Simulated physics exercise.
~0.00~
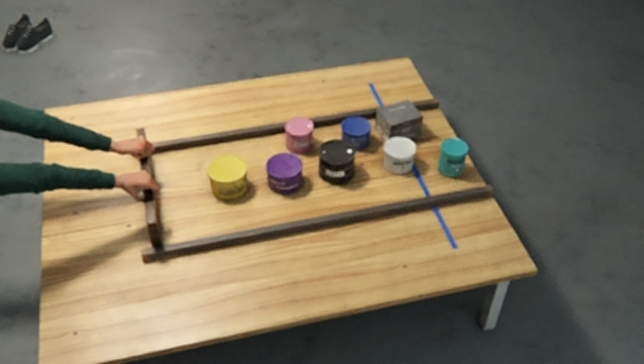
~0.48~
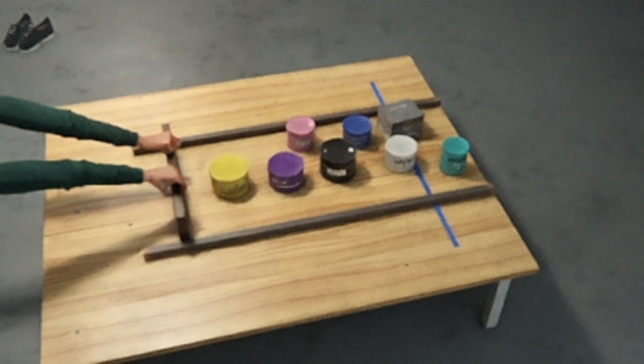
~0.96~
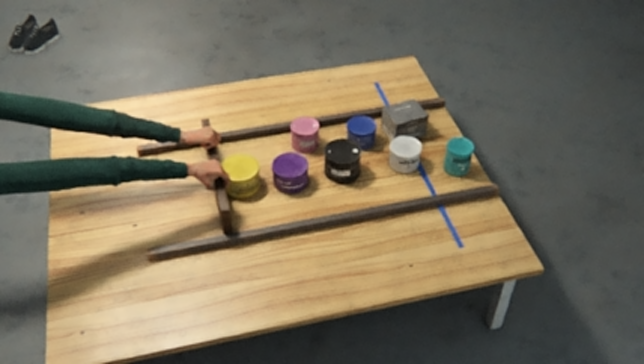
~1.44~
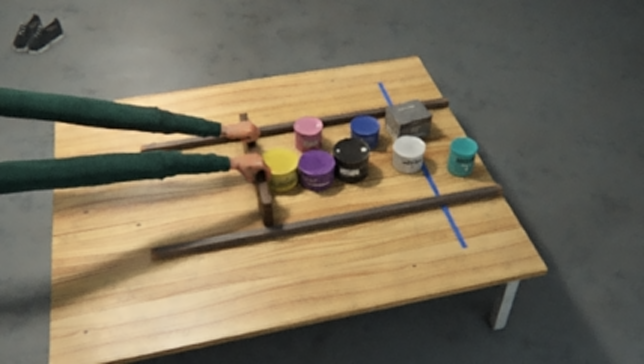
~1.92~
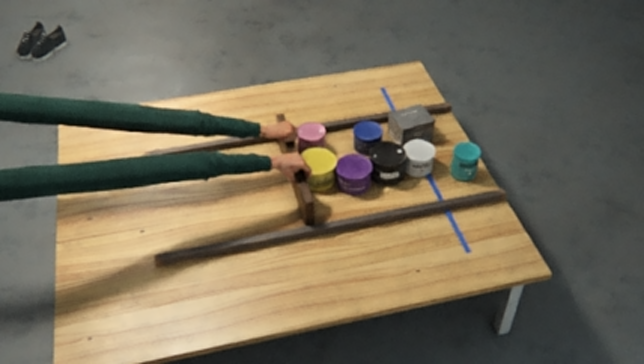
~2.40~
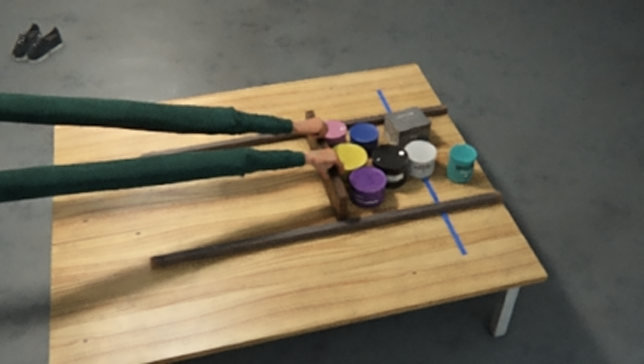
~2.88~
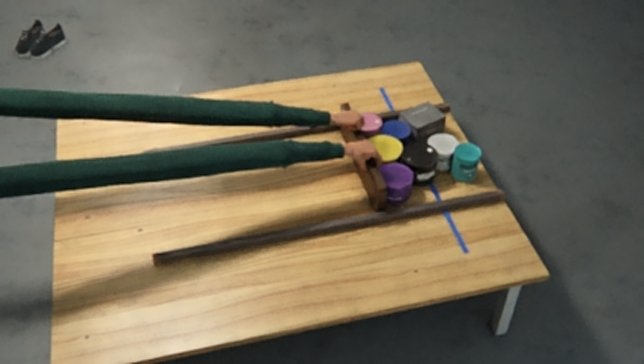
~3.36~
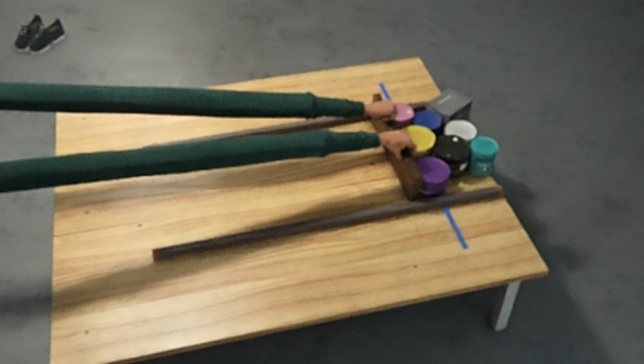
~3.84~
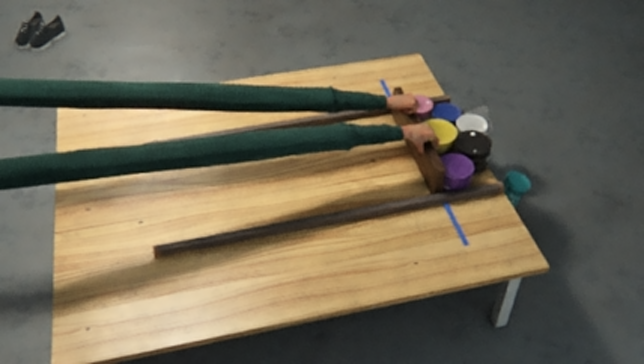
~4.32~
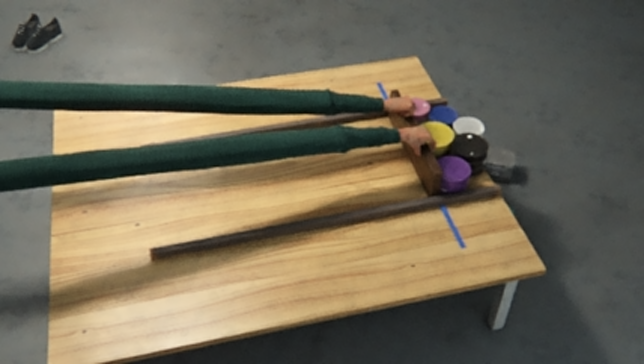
On a low wooden table, two green-sleeved arms push a plank rightward between two battens, gathering colourful tubs and a grey box into a cluster and driving them past a blue tape line; the turquoise tub, then the grey box, go over the far edge as the plank stops.
